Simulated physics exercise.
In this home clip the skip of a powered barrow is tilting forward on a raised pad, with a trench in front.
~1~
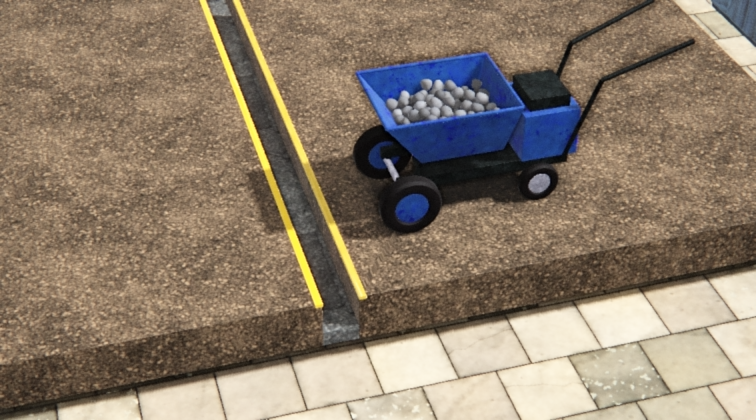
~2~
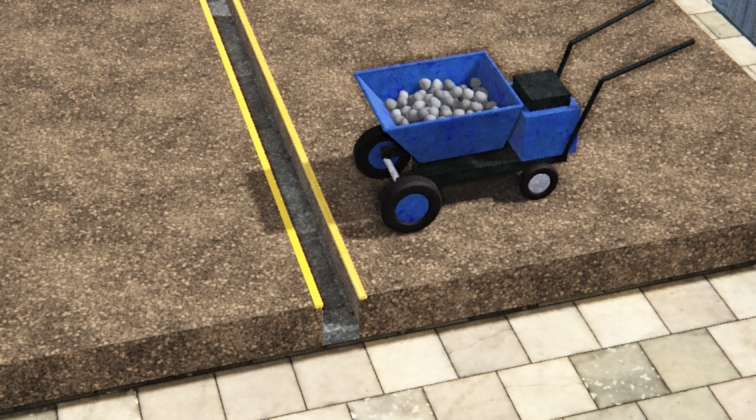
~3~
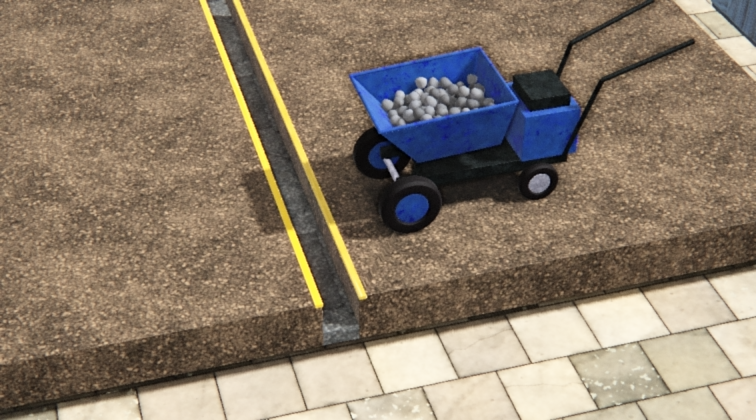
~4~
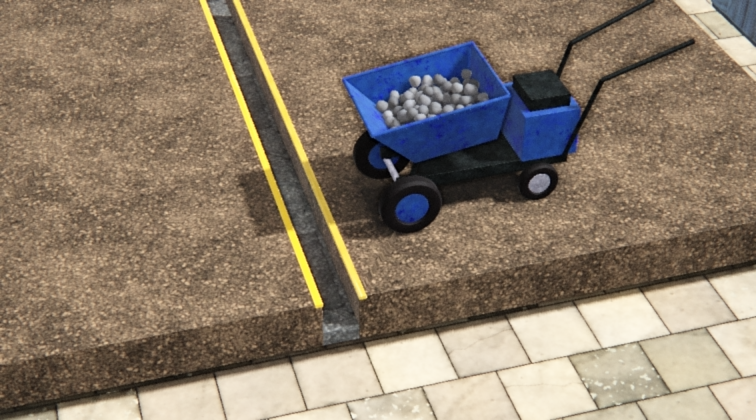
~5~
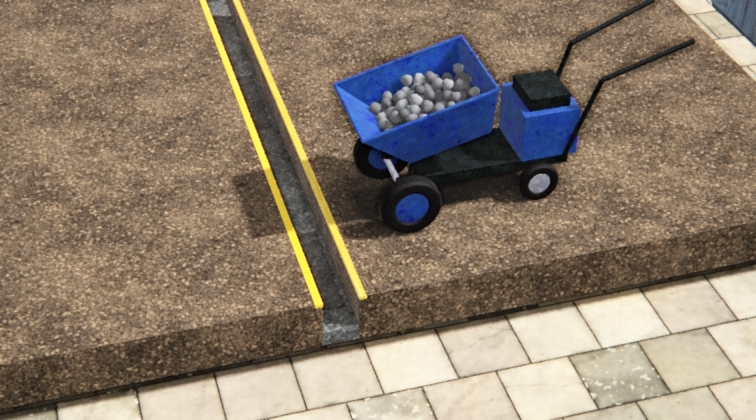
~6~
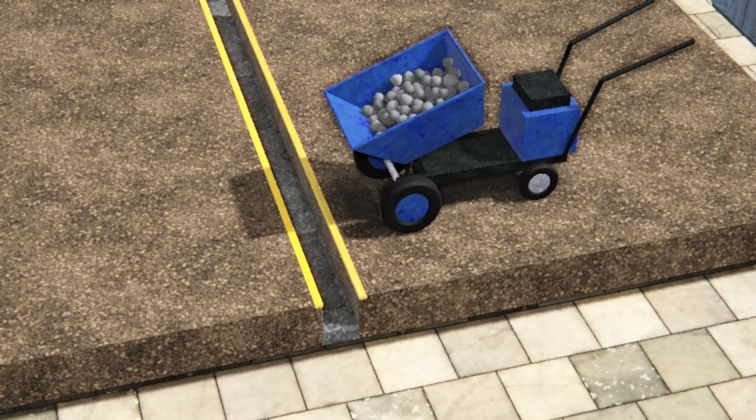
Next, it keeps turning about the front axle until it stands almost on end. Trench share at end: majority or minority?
Mostly out.
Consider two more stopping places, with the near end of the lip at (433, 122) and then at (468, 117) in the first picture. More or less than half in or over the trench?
Lab note - position 1: A majority share; position 2: A minority share.
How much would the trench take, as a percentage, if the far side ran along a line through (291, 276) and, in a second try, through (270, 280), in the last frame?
60 %, then 90 %.
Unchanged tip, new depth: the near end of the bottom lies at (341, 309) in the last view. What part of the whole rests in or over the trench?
It would be close to 20 percent.
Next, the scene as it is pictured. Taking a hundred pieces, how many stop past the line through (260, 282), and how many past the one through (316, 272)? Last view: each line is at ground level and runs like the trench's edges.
Roughly 30 and 80 %.
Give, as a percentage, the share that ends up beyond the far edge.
That share comes out near 75 in a hundred.
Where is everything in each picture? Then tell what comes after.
In the first picture, lip of the skip (387, 129), level; top of the load (450, 103), round cobbles; first edge of the trench (350, 265); far edge (307, 273), the trench under half as wide as the skip, and about as deep as wide.
In the second picture, lip of the skip (385, 130), tipped barely; top of the load (448, 102).
In the third picture, lip of the skip (380, 132), tipped barely; top of the load (462, 103).
In the fourth picture, lip of the skip (373, 136), tipped a little; top of the load (456, 100).
In the fifth picture, lip of the skip (363, 142), tipped a little; top of the load (448, 97).
In the sixth picture, lip of the skip (353, 149), tipped clearly; top of the load (450, 93); first edge of the trench (350, 265); far edge (307, 273).
Just after the last frame, skip tipped steeply; every one in the skip.
A moment on, skip tipped right over; the larger part in the skip; just a few in or heaped over the trench; roughly a quarter beyond it; just a few falling.
Further on, skip tipped right over; about a tenth in the skip; about a tenth in or heaped over the trench; the larger part beyond it.
When it is over, skip tipped right over; just a few in the skip; roughly a quarter in or heaped over the trench; the larger part beyond it.
